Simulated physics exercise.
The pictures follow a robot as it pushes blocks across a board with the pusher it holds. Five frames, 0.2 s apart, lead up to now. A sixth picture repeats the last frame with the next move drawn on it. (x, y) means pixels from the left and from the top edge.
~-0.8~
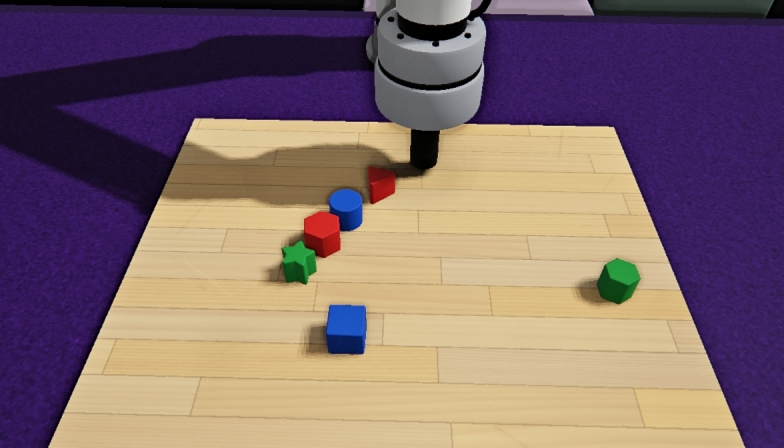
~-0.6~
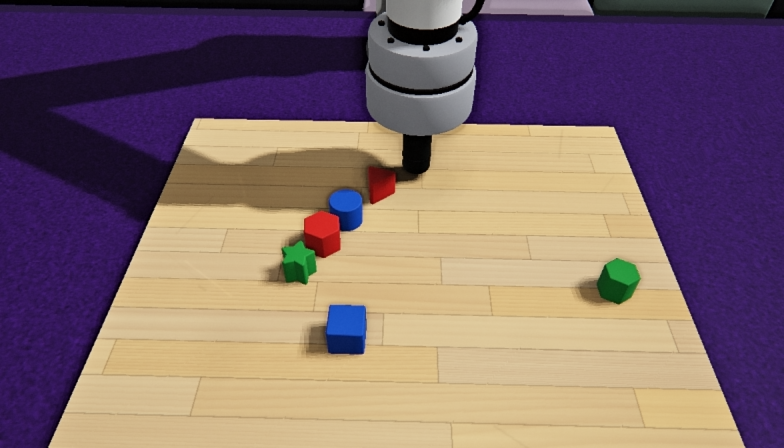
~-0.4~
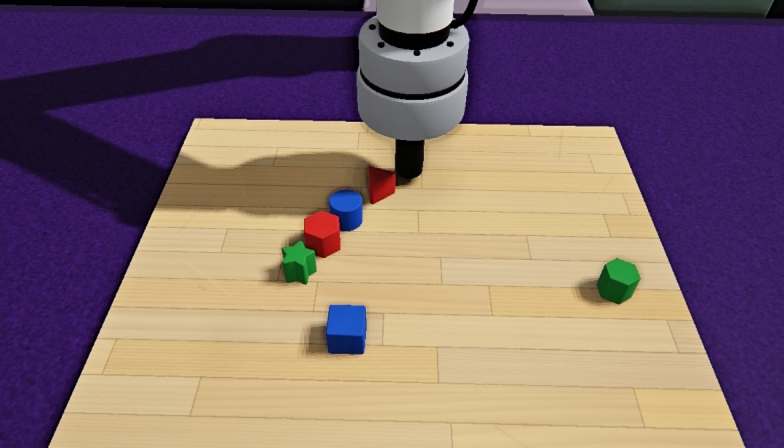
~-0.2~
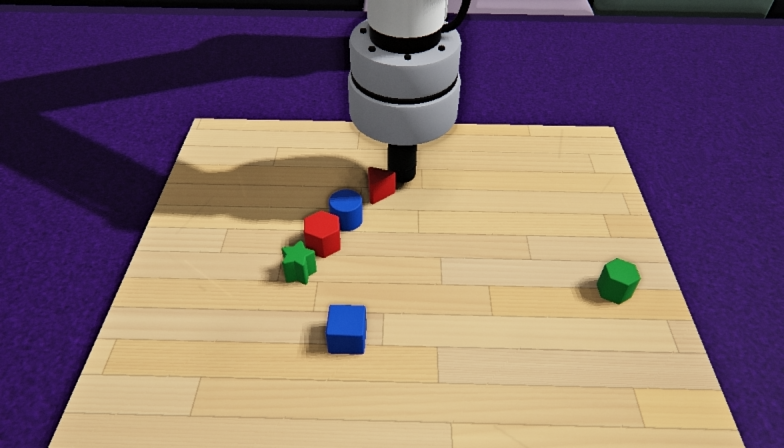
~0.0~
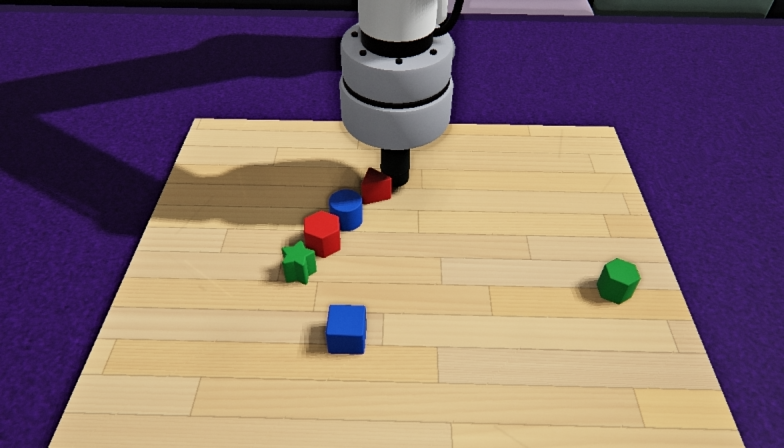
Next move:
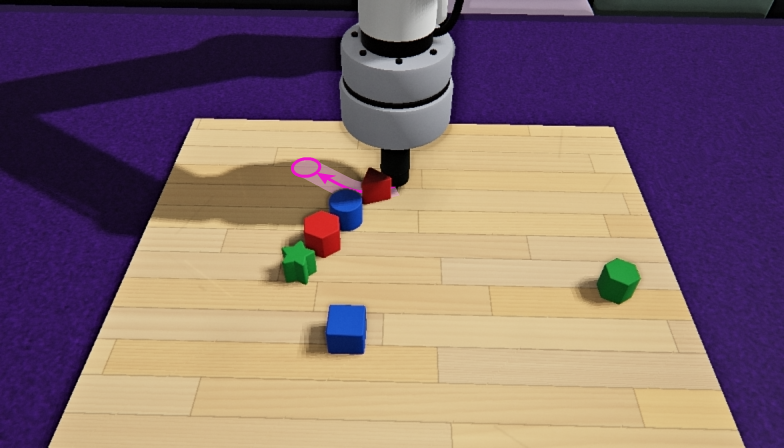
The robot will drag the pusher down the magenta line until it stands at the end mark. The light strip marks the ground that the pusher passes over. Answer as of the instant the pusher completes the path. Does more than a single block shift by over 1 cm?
Going by the path, no.
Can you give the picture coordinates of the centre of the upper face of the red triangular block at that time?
The centre of its top will be at (335, 183).
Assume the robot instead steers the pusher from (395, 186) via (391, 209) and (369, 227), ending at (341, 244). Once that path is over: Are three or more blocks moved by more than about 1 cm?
I believe so.
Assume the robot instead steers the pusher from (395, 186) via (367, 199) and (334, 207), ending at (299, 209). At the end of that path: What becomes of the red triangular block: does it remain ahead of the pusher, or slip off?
It stays on the pusher's front.
The line goes from (395, 186) by way of (361, 192) and (332, 181) to (306, 167).
On the path given first. One third of the way, pusher (360, 184); red triangular block (340, 183).
Two thirds of the way, pusher (331, 173); red triangular block (335, 183).
At the end, pusher (305, 160); blue circle unmoved; red triangular block (335, 183).
